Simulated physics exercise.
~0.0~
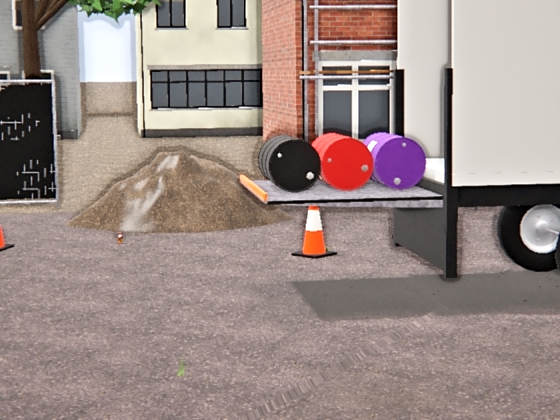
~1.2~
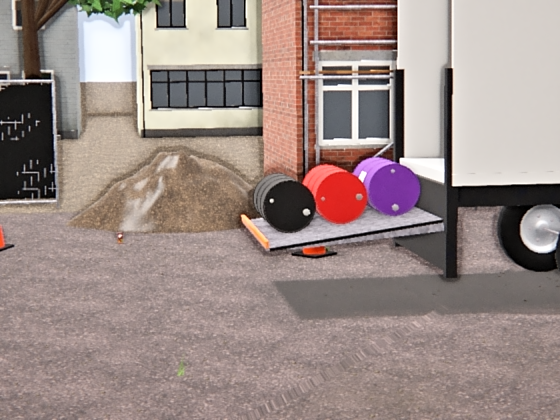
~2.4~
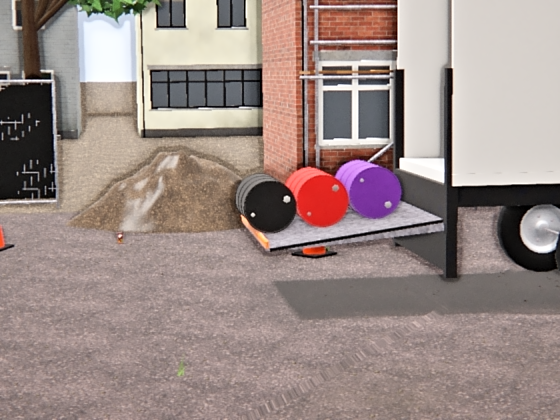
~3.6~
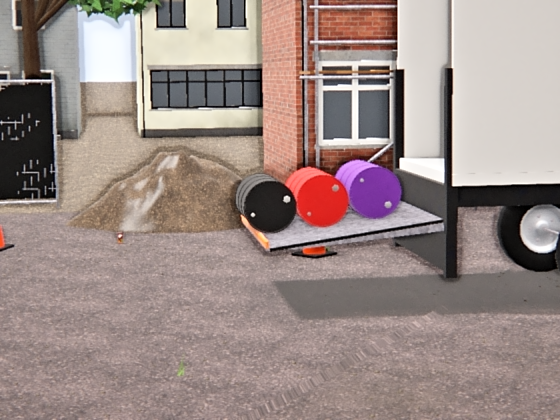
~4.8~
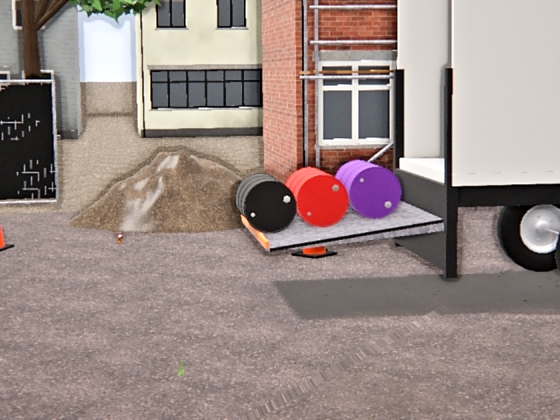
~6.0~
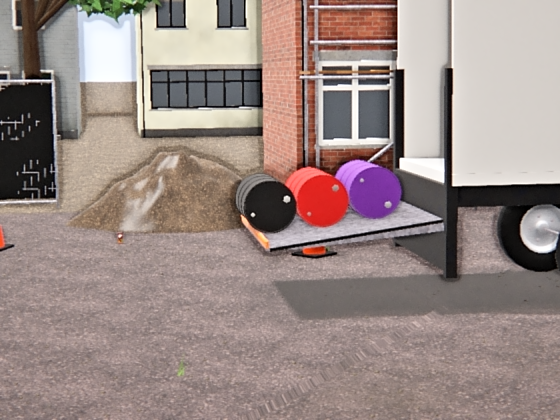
In a paved yard seen from a fixed spot facing brick and cream buildings, a platform juts left from the tail of a white lorry, near a mound of sand and some orange cones. Three drums lie on their sides in a row on it, black at the left, red in the middle and purple at the right. The platform sinks over the cone beneath it and tilts down to the left, towards the orange stop at its edge. The drums roll a short way left and come together. The black one rests against the stop, with red and purple held behind it, and all stay still on the platform.
